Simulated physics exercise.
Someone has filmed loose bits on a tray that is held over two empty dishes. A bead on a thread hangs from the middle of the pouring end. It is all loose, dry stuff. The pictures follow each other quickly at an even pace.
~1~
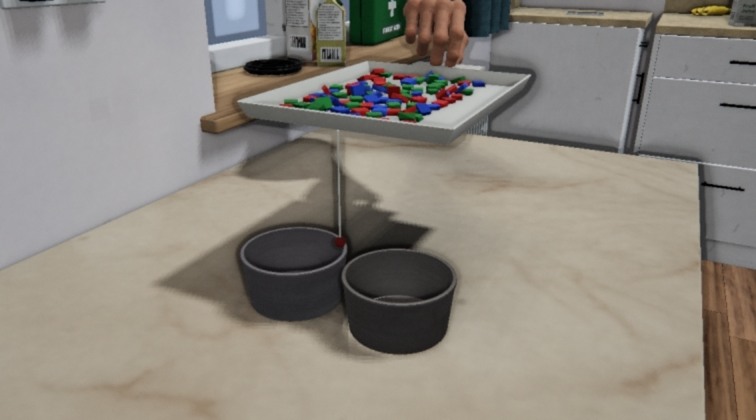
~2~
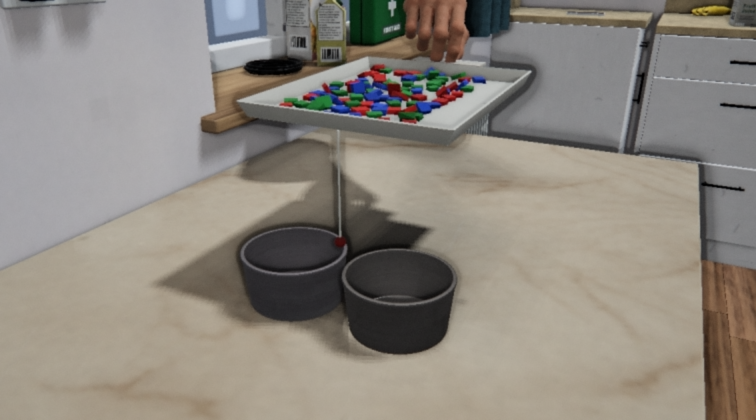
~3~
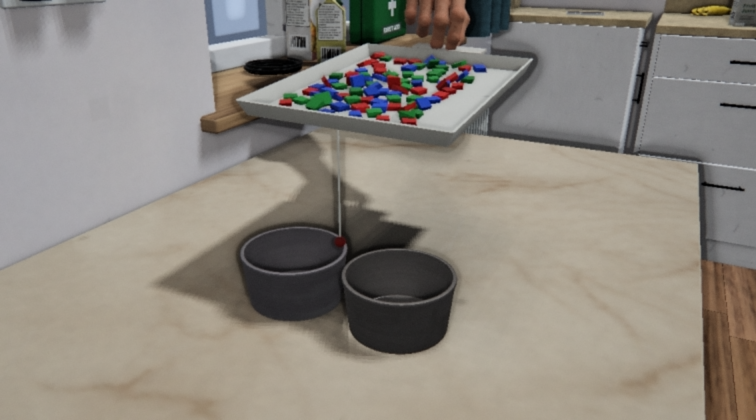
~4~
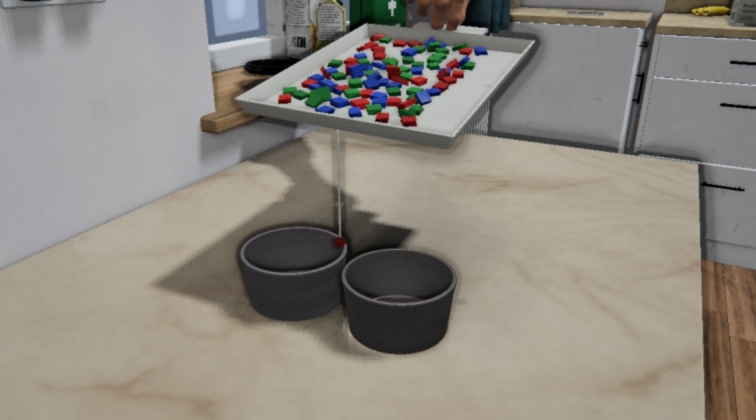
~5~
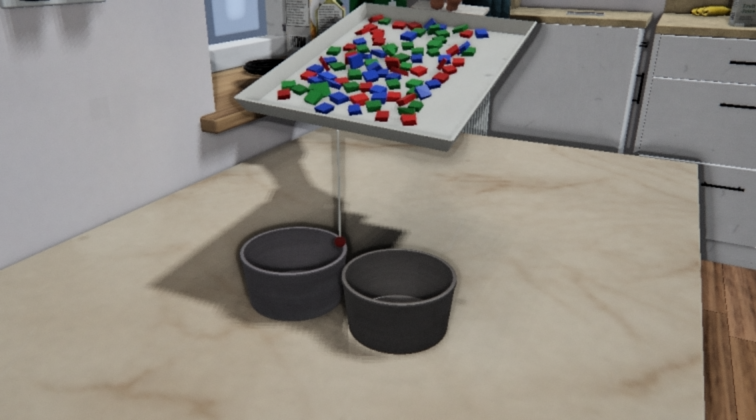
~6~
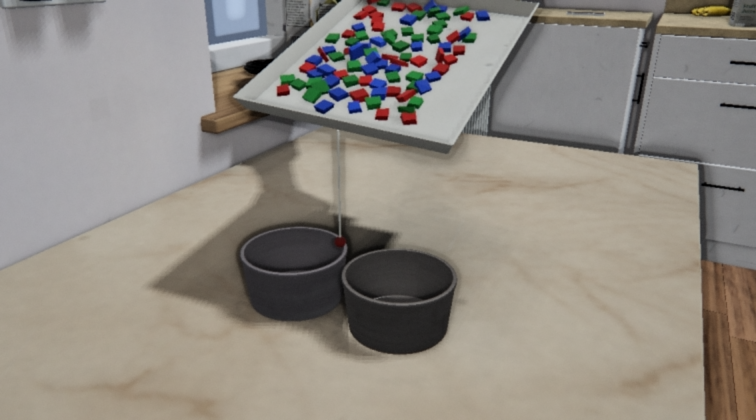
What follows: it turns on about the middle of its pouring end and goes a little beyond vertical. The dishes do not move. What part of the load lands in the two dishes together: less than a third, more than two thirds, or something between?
In the dishes lies from one third to two thirds of it.
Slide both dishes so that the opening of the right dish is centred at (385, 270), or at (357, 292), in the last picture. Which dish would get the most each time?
In turn: Right; right.
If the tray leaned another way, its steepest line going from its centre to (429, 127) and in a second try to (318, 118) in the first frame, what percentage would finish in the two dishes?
First some 70, then 50 per cent.
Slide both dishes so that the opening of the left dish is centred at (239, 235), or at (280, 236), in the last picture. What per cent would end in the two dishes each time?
Roughly 20 per cent, and 10 per cent.
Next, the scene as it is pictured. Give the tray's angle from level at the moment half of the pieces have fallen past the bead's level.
Roughly 90°.
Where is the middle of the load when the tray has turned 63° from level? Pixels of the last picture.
Roughly at (374, 104).
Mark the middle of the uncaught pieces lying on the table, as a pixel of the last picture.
Roughly at (345, 384).
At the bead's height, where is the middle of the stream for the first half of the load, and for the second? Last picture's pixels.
First near (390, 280), later near (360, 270).
Soon after the last picture, tray tipped steeply; nearly all on the tray; a stray few in the air.
A little later, tray tipped past a quarter turn; a small part on the tray; about a third in the right dish; a stray few in the left dish; about a third outside both; about a quarter in the air.
Later still, tray tipped past a quarter turn; about half in the right dish; a stray few in the left dish; about half outside both.
At rest, tray tipped past a quarter turn; about half in the right dish; a stray few in the left dish; about half outside both.
